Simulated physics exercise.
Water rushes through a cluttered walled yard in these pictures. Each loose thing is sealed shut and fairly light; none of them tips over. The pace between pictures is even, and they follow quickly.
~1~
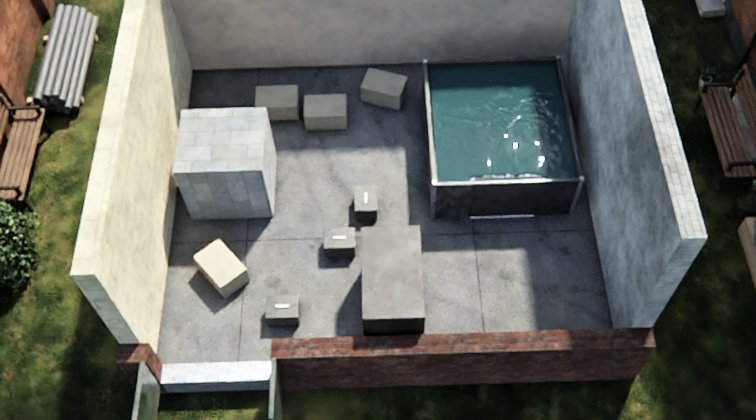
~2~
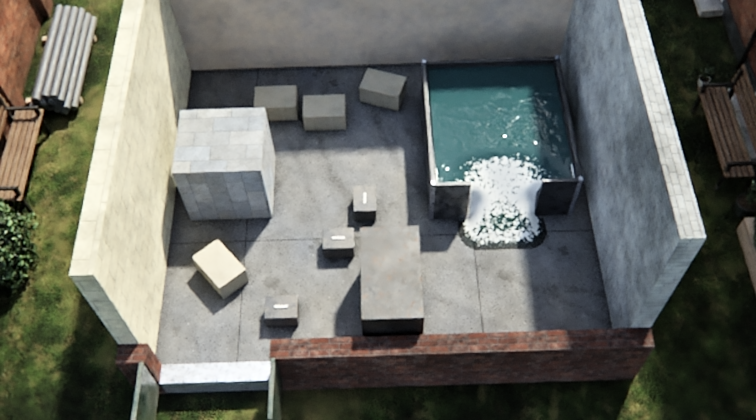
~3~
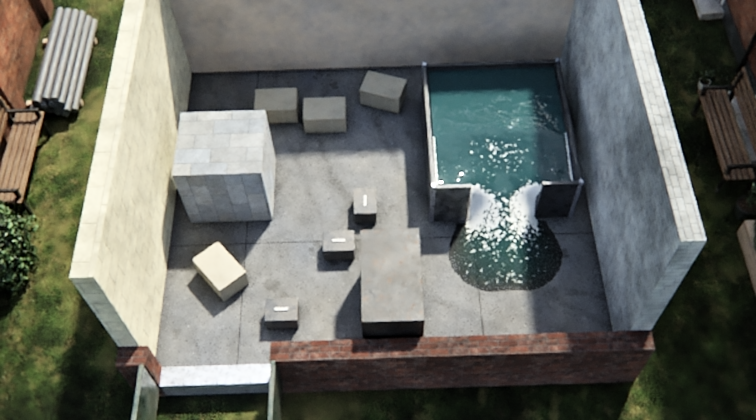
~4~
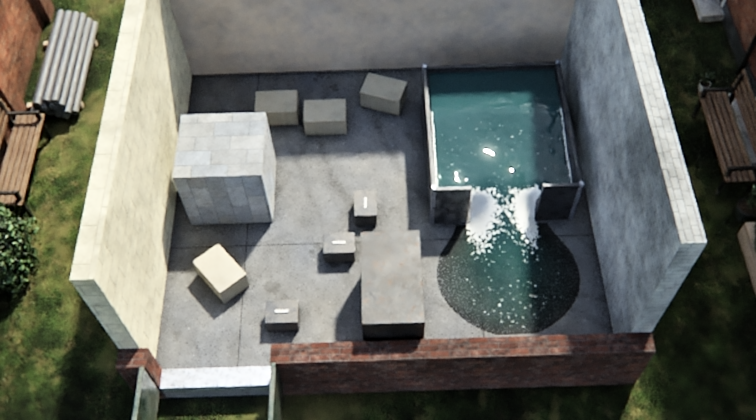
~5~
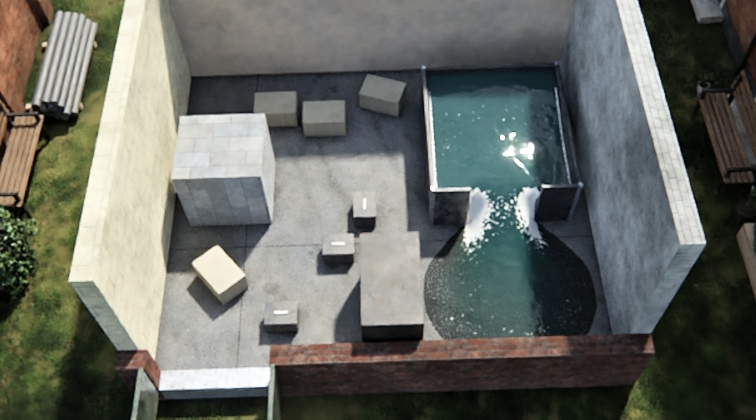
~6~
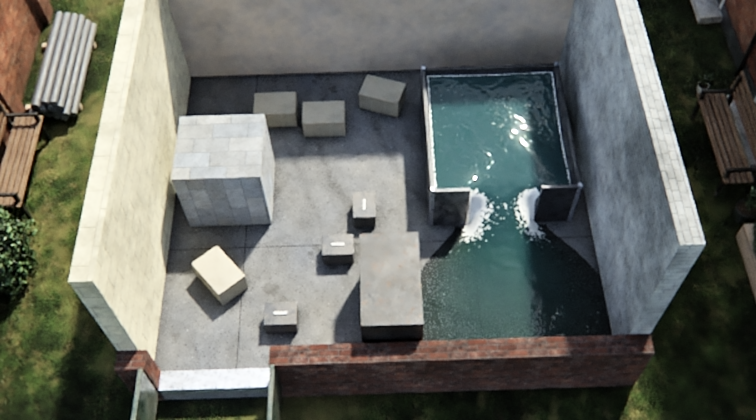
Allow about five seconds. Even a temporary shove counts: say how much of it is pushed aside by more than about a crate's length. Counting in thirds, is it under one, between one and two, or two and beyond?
The portion knocked well out of place is smaller than a third.
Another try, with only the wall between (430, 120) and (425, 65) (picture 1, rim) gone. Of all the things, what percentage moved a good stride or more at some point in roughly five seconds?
Estimate: Some 80 per cent.
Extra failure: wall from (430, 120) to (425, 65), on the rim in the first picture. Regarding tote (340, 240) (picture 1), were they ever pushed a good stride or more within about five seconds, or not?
As I see it, the answer is short of that distance.
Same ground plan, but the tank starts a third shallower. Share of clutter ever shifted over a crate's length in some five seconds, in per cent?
About 0 in every hundred loose things.
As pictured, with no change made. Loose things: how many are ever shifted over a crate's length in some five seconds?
The total here is 1.
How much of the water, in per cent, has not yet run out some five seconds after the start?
Close to 100 percent of it stays.
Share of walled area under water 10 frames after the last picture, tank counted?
Roughly 40 in a hundred.
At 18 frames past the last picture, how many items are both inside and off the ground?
That would be 0.
A moment on, 0 of 8 are well off their spots; 0 afloat.
Next, 0 of 8 are well off their spots; 0 afloat.
Later, 0 of 8 are well off their spots; 0 afloat.
In the end, 1 of 8 are well off their spots, and 1 have been at some point; 1 afloat.
